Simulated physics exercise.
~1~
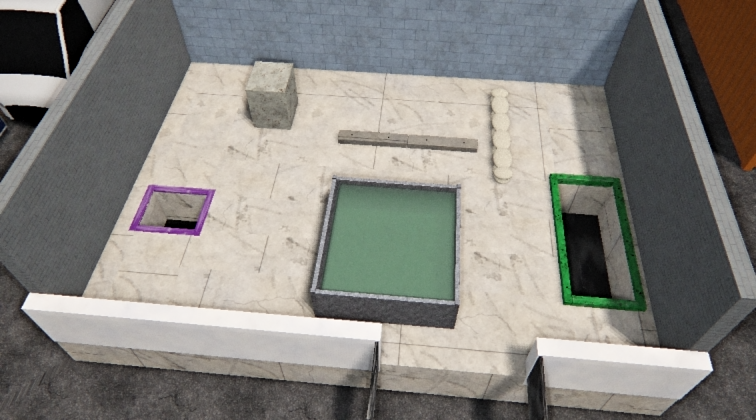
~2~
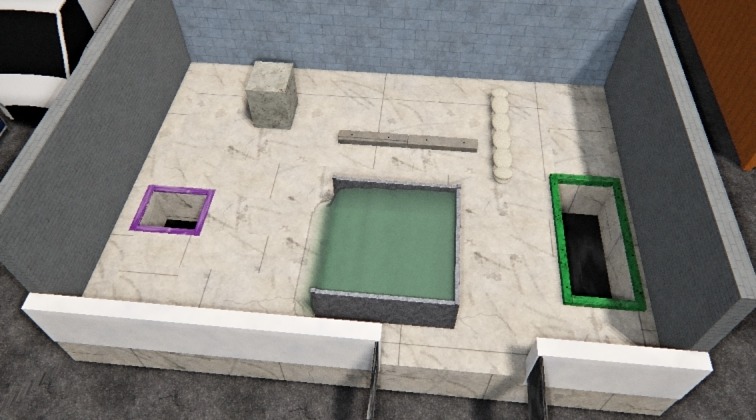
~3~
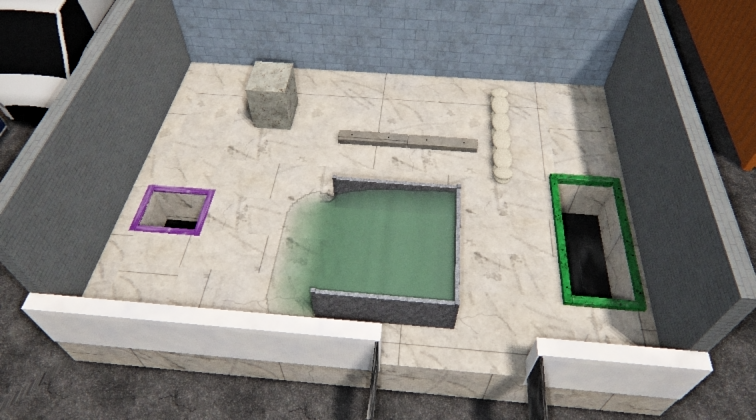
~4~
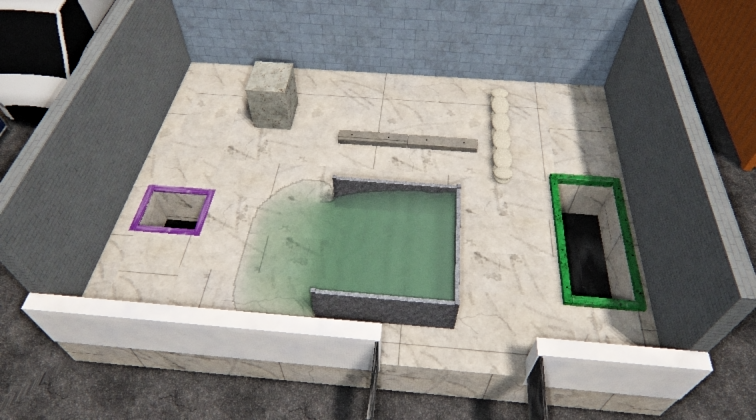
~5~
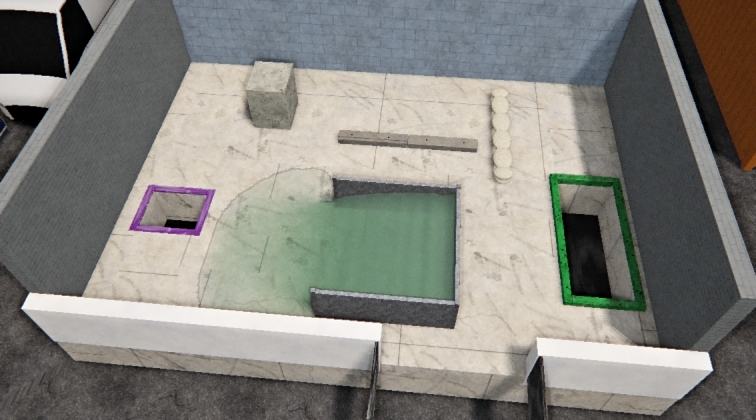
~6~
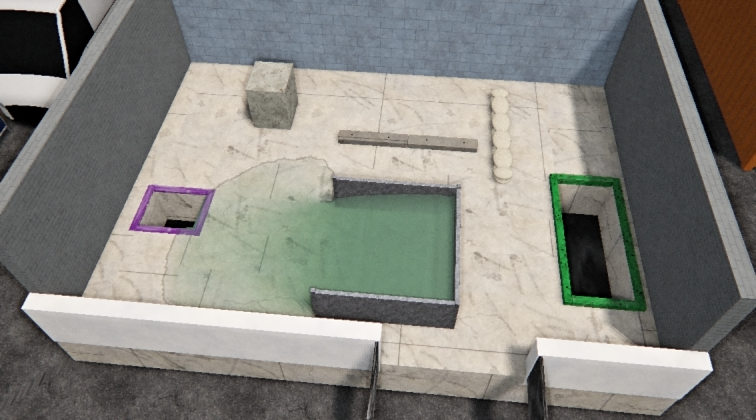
On a pale marble floor slab enclosed by grey and blue walls, a square tank of green water stands full and still. Its left side opens and water pours out through the gap, then spreads leftward across the floor in a widening, thinning, rounded sheet that reaches the purple-framed opening's edge.
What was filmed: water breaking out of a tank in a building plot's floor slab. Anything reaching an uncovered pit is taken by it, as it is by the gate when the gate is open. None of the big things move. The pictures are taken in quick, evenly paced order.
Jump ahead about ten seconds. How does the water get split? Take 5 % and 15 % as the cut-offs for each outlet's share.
Outcome: Gate: The bottom band. Green pit: The bottom band. Purple pit: The top band.
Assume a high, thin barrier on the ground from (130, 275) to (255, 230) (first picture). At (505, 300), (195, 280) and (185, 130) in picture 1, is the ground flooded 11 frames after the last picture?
Running through them in order, the first comes out free from flooding, the second taken by the flood and the last taken by the flood.
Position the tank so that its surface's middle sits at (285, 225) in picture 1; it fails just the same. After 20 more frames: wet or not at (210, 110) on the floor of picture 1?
Outcome noted: Waterlogged.
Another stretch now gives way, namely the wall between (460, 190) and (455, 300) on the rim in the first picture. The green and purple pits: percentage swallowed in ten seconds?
Green takes 45 in a hundred, purple takes 0 in a hundred.
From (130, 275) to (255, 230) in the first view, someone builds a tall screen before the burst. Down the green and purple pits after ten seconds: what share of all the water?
Approximate split, green: 0 in a hundred; purple: 30 in a hundred.
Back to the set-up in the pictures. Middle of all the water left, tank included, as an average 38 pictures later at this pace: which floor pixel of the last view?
Close to (250, 188), I reckon.
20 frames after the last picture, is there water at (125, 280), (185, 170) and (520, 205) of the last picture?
Taking them in the order given: Swamped, then swamped, then spared.
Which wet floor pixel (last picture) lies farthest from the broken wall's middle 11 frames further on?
Roughly at (173, 104).
A moment on, water covers 25 % of the floor; the gate 0 %, the green pit 0 %, the purple pit 4 %.
Next, water covers 30 % of the floor; the gate 0 %, the green pit 0 %, the purple pit 10 %.
Then, water covers 35 % of the floor; the gate 0 %, the green pit 0 %, the purple pit 25 %.
Later, water covers 50 % of the floor; the gate 0 %, the green pit 0 %, the purple pit 42 %.
In the end, water covers 65 % of the floor; the gate 1 %, the green pit 0 %, the purple pit 50 %.
